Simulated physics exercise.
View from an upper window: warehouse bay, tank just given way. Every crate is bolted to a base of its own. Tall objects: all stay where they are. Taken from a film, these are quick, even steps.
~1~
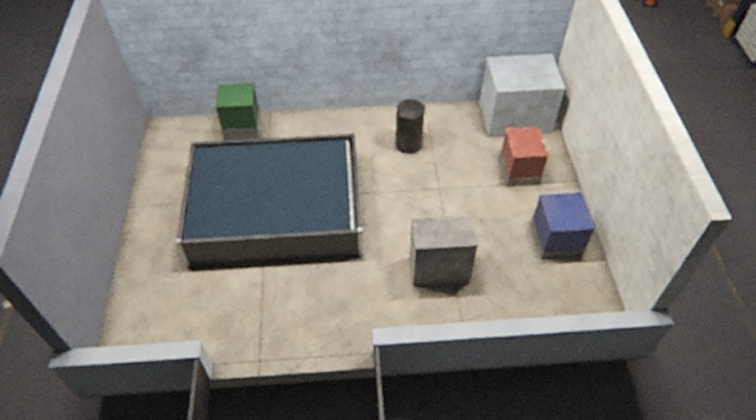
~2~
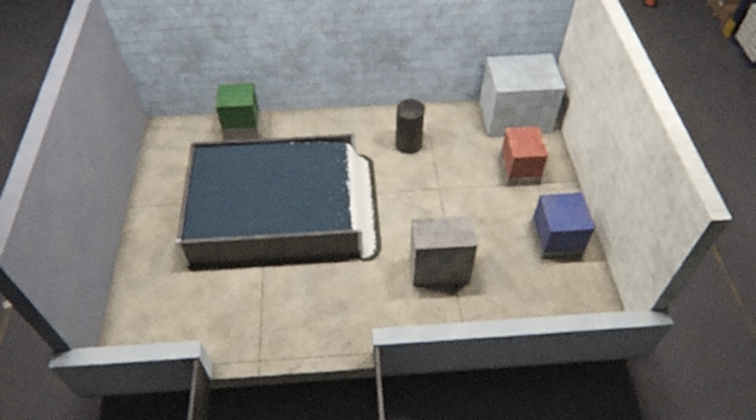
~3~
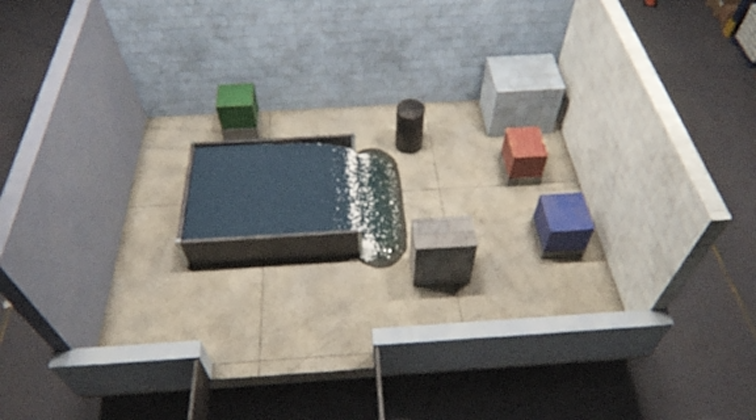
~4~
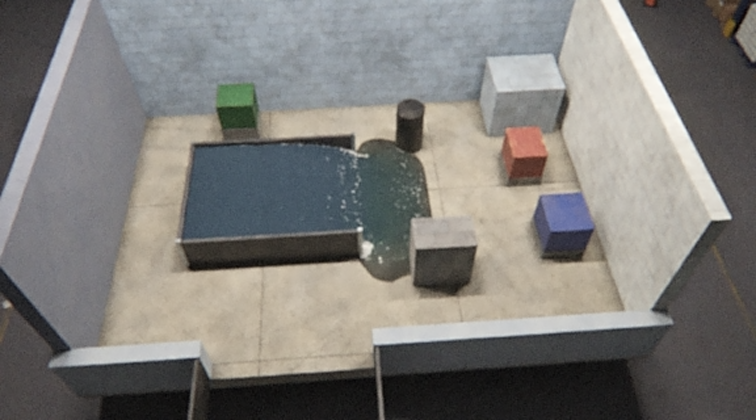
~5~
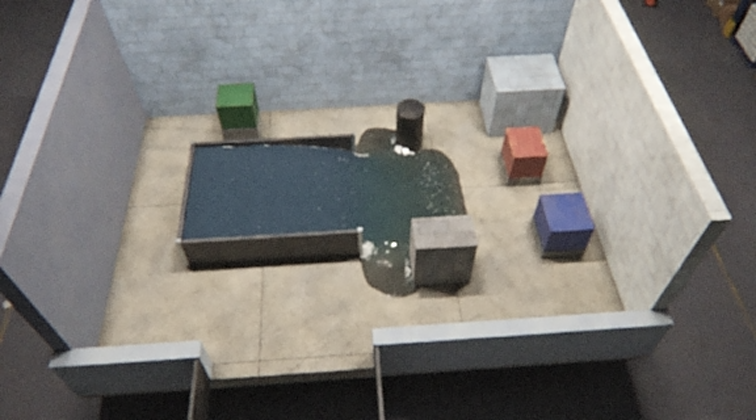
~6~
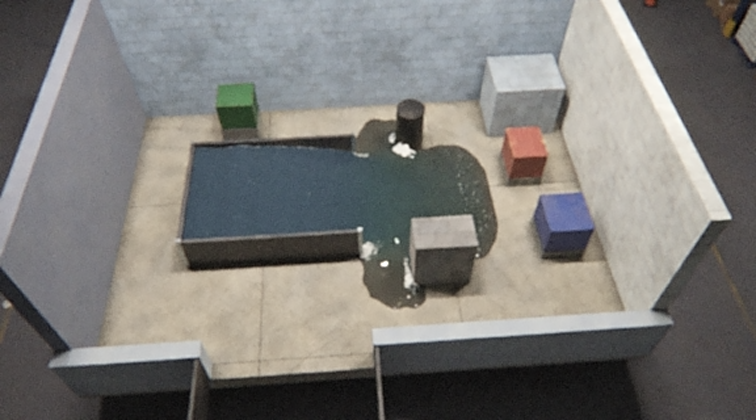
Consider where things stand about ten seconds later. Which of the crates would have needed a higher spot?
In the end the blue crate is affected by the water; the green crate is unaffected by the water; the red crate is affected by the water.
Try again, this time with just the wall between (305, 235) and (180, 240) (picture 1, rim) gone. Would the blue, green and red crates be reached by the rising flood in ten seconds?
Result: Blue crate is left untouched, green crate is left untouched, red crate is left untouched.
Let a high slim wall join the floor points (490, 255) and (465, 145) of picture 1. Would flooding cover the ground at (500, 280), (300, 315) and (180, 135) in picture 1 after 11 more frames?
One by one: Soaked, spared, spared.
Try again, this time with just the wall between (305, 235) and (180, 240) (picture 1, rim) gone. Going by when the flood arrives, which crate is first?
The green crate.
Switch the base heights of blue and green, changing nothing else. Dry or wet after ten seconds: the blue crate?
My guess is that the blue one stays untouched.
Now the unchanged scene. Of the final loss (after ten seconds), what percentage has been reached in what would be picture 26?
Share gone by then: About 5 %.
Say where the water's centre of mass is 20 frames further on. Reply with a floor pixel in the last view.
It is near (432, 206).
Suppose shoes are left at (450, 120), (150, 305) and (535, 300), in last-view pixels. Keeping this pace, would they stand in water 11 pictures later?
One after the other: Wet, not flooded, flooded.
A moment on, water covers 35 % of the floor; the blue crate water round its plinth, the green crate not reached, the red crate water round its plinth.
Next, water covers 50 % of the floor; the blue crate water round its plinth, the green crate not reached, the red crate water round its plinth.
Then, water covers 55 % of the floor; the blue crate water round its plinth, the green crate water round its plinth, the red crate water round its plinth.
Later, water covers 80 % of the floor; the blue crate water round its plinth, the green crate water round its plinth, the red crate water round its plinth.
In the end, water covers 100 % of the floor; the blue crate was topped, the green crate stayed above the water, the red crate was topped.
